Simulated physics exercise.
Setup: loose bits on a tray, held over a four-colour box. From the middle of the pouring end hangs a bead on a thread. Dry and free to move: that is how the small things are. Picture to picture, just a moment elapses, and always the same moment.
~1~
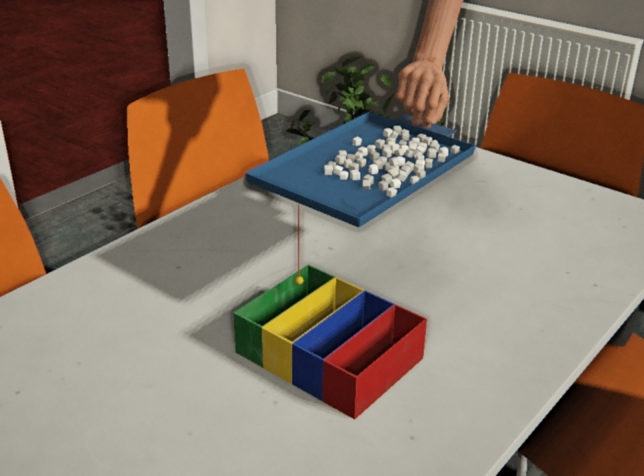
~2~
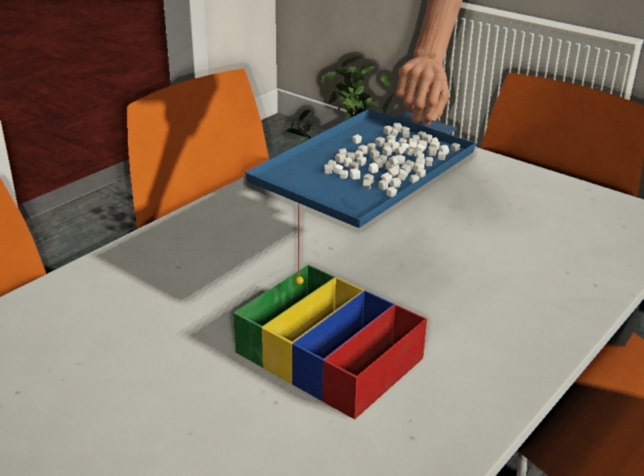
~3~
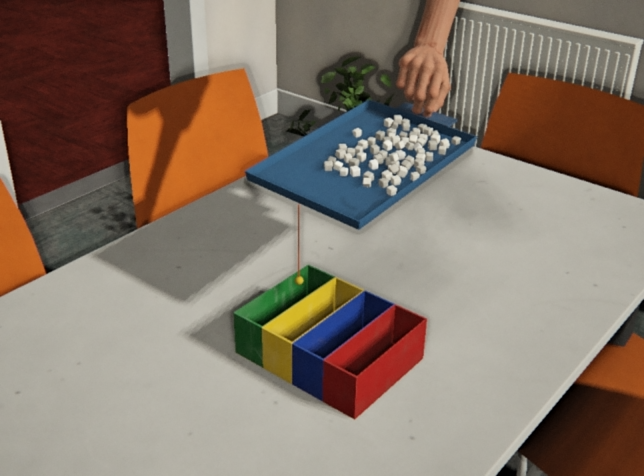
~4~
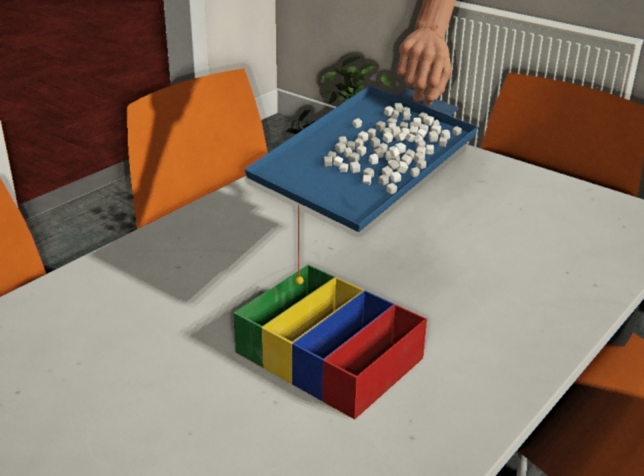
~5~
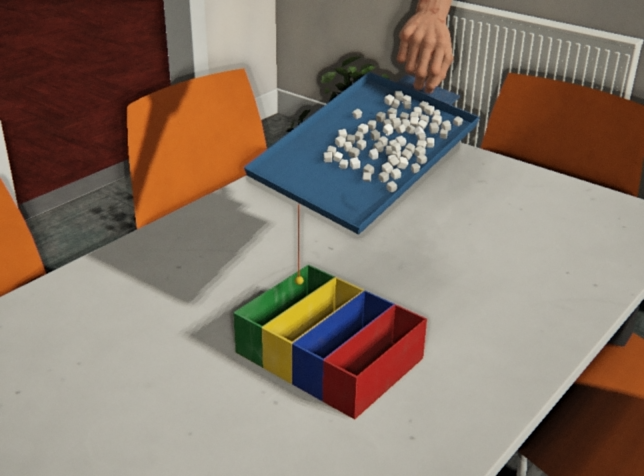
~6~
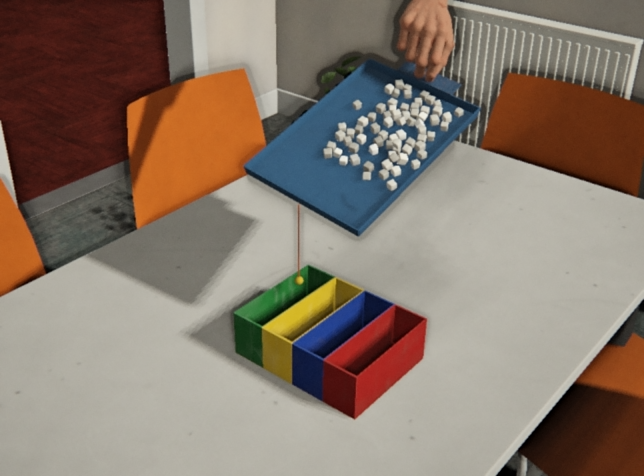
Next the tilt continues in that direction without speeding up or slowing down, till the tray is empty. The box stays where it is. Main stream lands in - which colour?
Blue cell.
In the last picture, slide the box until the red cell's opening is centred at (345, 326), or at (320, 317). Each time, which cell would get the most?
In order of the tries: Red and the cell in red.
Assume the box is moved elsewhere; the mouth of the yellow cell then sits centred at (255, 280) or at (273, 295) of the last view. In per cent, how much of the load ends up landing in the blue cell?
The first position comes out at 0 per cent, the other at 20 per cent.
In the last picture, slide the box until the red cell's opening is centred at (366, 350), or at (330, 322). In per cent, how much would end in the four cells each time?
About 90 % and 60 %.
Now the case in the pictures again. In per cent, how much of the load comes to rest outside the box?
Roughly 0 per cent.
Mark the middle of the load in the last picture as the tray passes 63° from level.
Centre estimate: (361, 195).
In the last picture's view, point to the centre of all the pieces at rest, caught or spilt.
Close to (334, 361) in the last picture.
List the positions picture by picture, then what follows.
Corners of the pouring end at (247, 173) and (359, 217), level; middle of the load at (382, 161), sugar cubes; bead on its thread at (299, 281); green cell at (249, 336); yellow cell at (278, 352); blue cell at (308, 368); red cell at (340, 386), in the first frame.
Corners of the pouring end at (247, 172) and (359, 218), level; middle of the load at (382, 159), in the second frame.
Corners of the pouring end at (247, 171) and (359, 220), tipped barely, lowest at the right corner; middle of the load at (382, 155), in the third frame.
Corners of the pouring end at (247, 169) and (359, 223), tipped a little, lowest at the right corner; middle of the load at (383, 148), in the fourth frame.
Corners of the pouring end at (246, 167) and (359, 226), tipped a little, lowest at the right corner; middle of the load at (383, 142), in the fifth frame.
Corners of the pouring end at (246, 166) and (358, 229), tipped clearly, lowest at the right corner; middle of the load at (383, 136); green cell at (249, 336); yellow cell at (278, 352); blue cell at (308, 368); red cell at (340, 386), in the sixth frame.
Soon, tray tipped steeply; nearly all on the tray; a small part falling or outside the box.
A while on, tray tipped past a quarter turn; about two thirds on the tray; a small part in the blue cell; a small part in the yellow cell; a small part in the red cell; a small part in the green cell; a small part falling or outside the box.
Towards the end, tray tipped past a quarter turn; about half in the blue cell; about a quarter in the red cell; about a quarter in the yellow cell; a small part in the green cell; a stray few falling or outside the box.
Finally, tray tipped past a quarter turn; about half in the blue cell; about a quarter in the red cell; about a quarter in the yellow cell; a small part in the green cell; a stray few outside the box.
